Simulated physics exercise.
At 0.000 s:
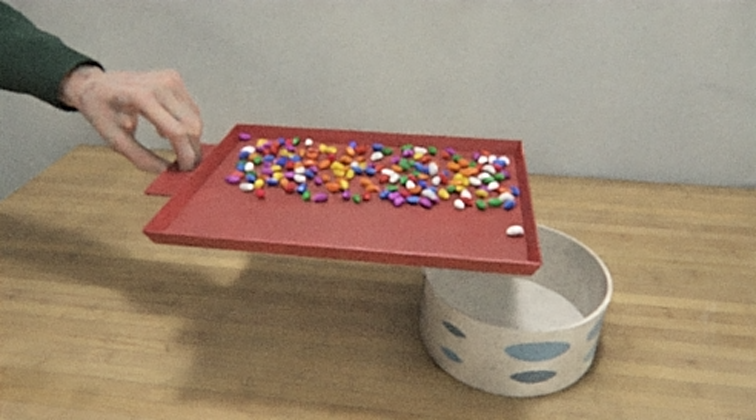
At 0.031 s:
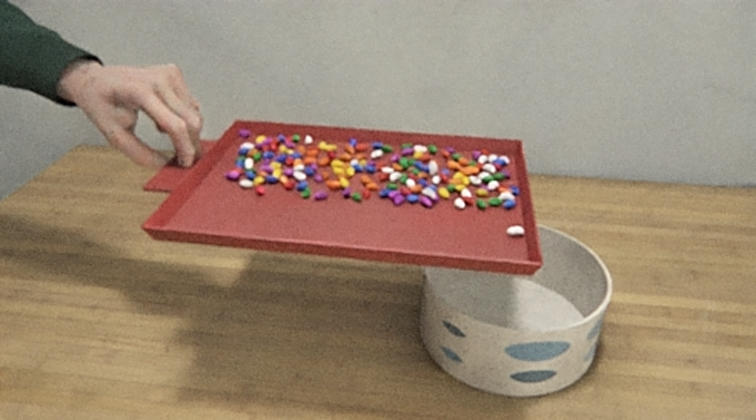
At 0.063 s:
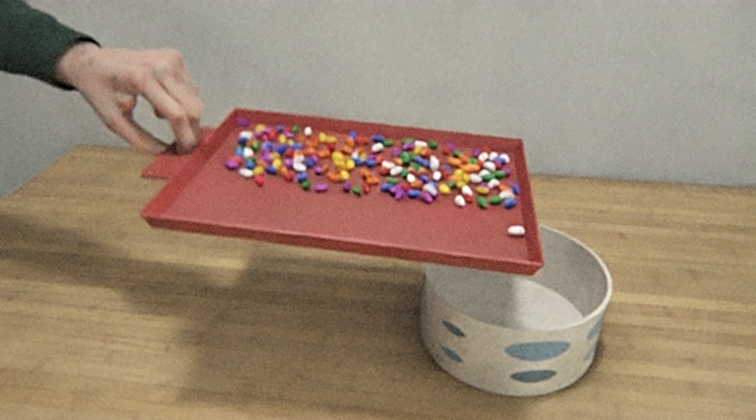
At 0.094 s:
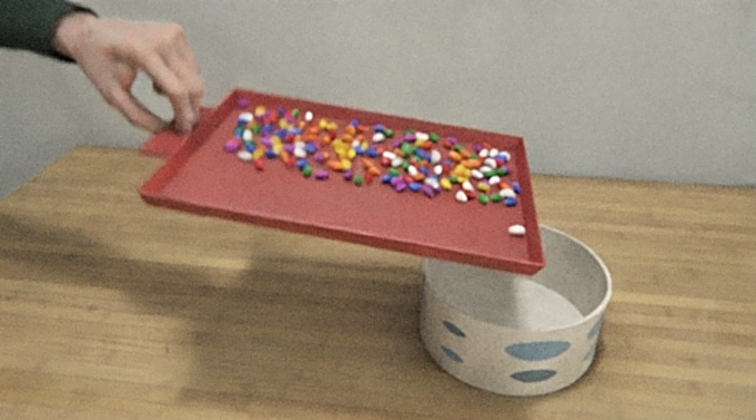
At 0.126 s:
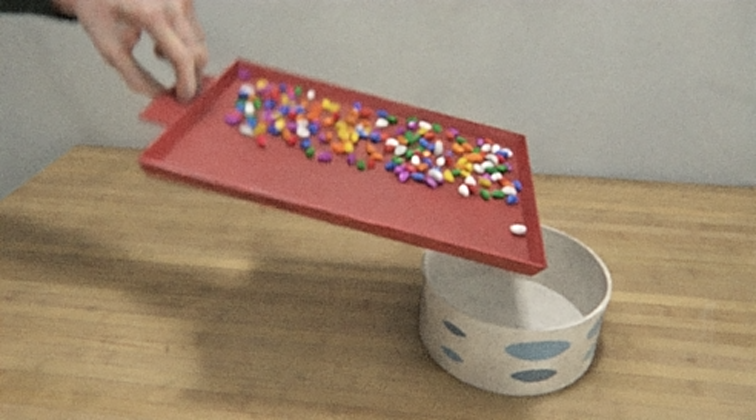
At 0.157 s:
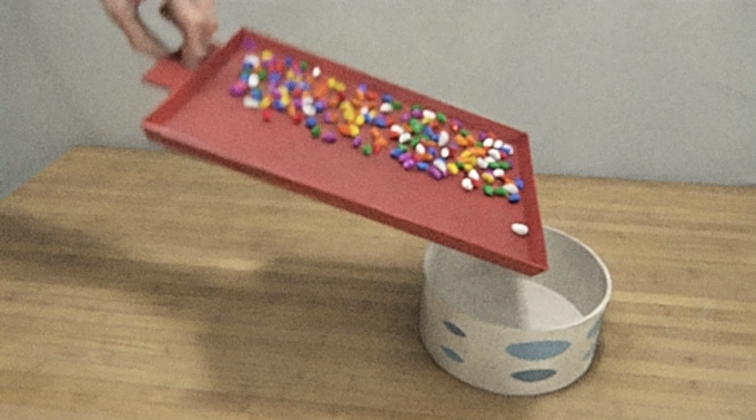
On a wooden table against a pale wall, a hand at the left holds a red tray of colourful jelly beans level, its right end above a round white pot with blue spots. The hand then raises the left end, slowly then faster, slanting the tray down rightward while the beans shift slightly.
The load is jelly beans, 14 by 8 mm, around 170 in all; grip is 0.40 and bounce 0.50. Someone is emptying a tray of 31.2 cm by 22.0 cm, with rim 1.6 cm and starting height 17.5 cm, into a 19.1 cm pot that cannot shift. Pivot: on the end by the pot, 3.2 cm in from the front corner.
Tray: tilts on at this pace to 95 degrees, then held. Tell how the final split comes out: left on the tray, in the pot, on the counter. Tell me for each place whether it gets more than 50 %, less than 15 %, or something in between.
At the end, left on the tray: Small, pot: Medium, counter: Large.
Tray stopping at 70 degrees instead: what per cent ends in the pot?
30 per cent.
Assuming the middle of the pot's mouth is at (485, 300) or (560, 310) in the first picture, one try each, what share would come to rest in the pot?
Estimates: 15 % and 65 %, in that order.
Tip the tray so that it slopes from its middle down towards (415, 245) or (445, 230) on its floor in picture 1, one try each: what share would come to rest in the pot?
I'd put it at about 0 per cent for the first tilt and about 0 per cent for the second.
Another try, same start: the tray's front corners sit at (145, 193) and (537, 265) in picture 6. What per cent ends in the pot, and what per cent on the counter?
Pot 0 % / counter 100 %.
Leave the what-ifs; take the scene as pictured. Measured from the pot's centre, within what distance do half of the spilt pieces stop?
Distance: Some 24 cm.
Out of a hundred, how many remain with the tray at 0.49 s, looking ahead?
Some 90 per cent of the load.
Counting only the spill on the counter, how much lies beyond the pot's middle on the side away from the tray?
100 %.
Then, at 0.36 s, tilt 59 degrees; the tray holds 100 %, the pot 0 %.
Then, at 0.49 s, tilt 84 degrees; the tray holds 90 %, the pot 0 %.
Then, at 0.76 s, tilt 95 degrees; the tray holds 0 %, the pot 25 %.
In the end, at 2.4 s, tray 0 %, pot 25 %, counter 75 %.
